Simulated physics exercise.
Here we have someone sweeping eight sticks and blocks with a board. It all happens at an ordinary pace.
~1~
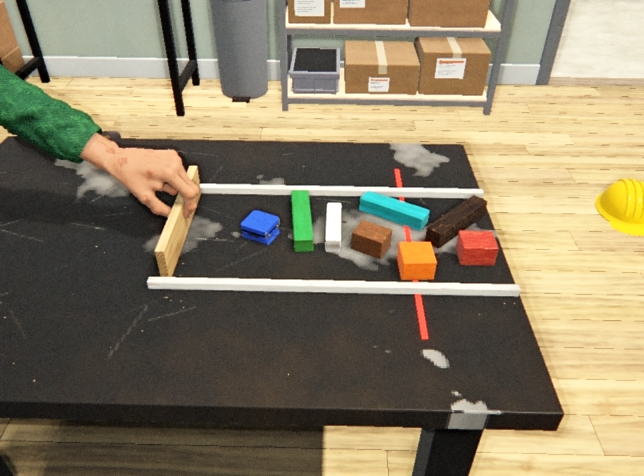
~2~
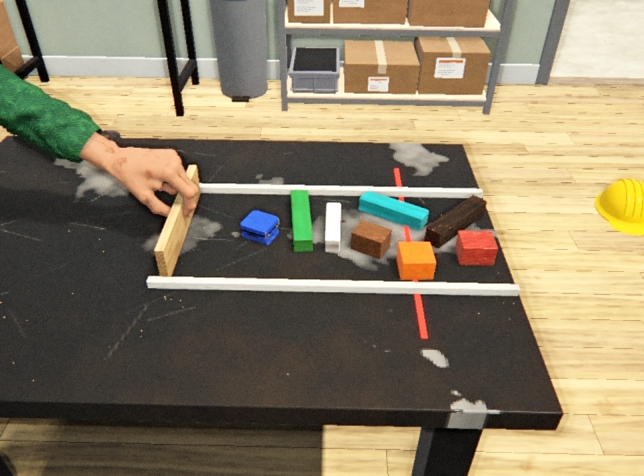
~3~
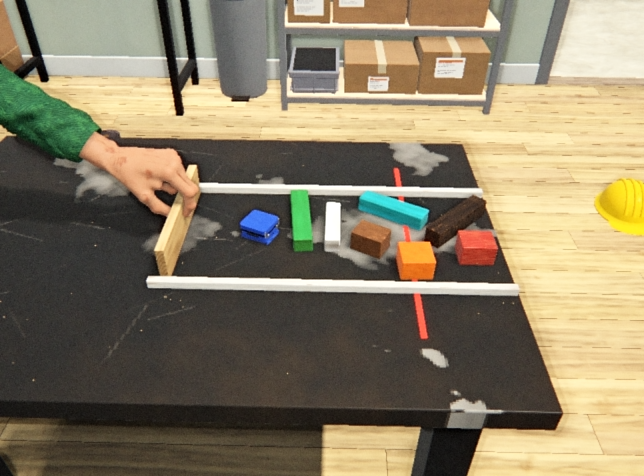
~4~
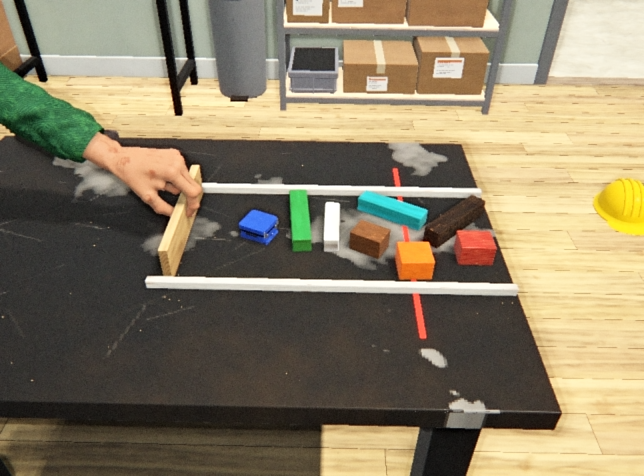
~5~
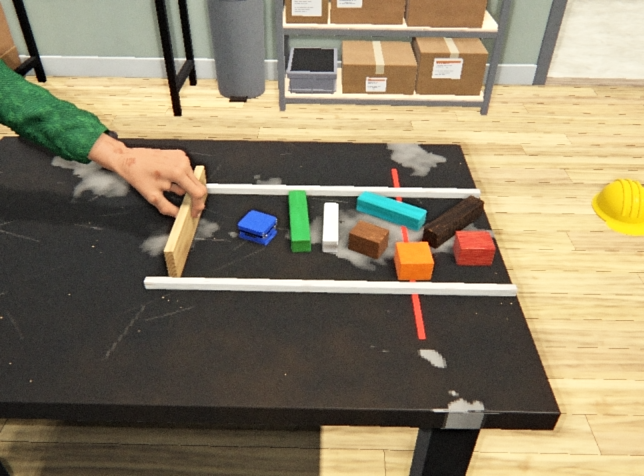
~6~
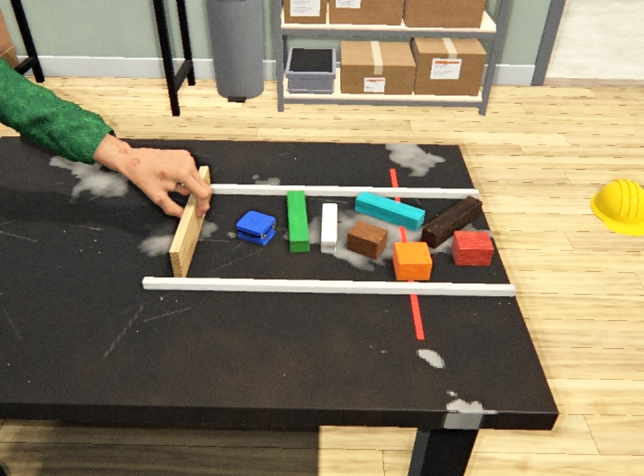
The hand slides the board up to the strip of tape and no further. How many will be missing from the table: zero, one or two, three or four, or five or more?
Outcome: The number that fall off is one or two.
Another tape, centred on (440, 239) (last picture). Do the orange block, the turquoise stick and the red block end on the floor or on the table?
The orange block does not fall, the turquoise stick drops off, the red block drops off.
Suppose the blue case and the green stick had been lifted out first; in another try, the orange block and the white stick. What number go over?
Fallen: 0, and 1 in the other try.
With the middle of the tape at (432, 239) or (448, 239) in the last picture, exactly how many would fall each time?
Down on the floor: 4 and 5.
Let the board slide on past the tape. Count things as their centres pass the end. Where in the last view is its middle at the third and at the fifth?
Near (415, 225) and (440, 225).
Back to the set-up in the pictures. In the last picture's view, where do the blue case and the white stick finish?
Near (418, 229) and (458, 232).
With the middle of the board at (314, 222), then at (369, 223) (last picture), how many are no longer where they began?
The counts are 5 and 7.
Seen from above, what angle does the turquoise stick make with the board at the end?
Some 20 degrees.
Soon after, none off yet; red block at rest near (472, 248); black bar at rest near (452, 221); orange block at rest near (412, 261).
After that, none off yet; red block moving near (475, 250); black bar displaced a little near (463, 221); orange block at rest near (412, 261).
In the end, the number that fall off is one or two; gone, black bar and red block.
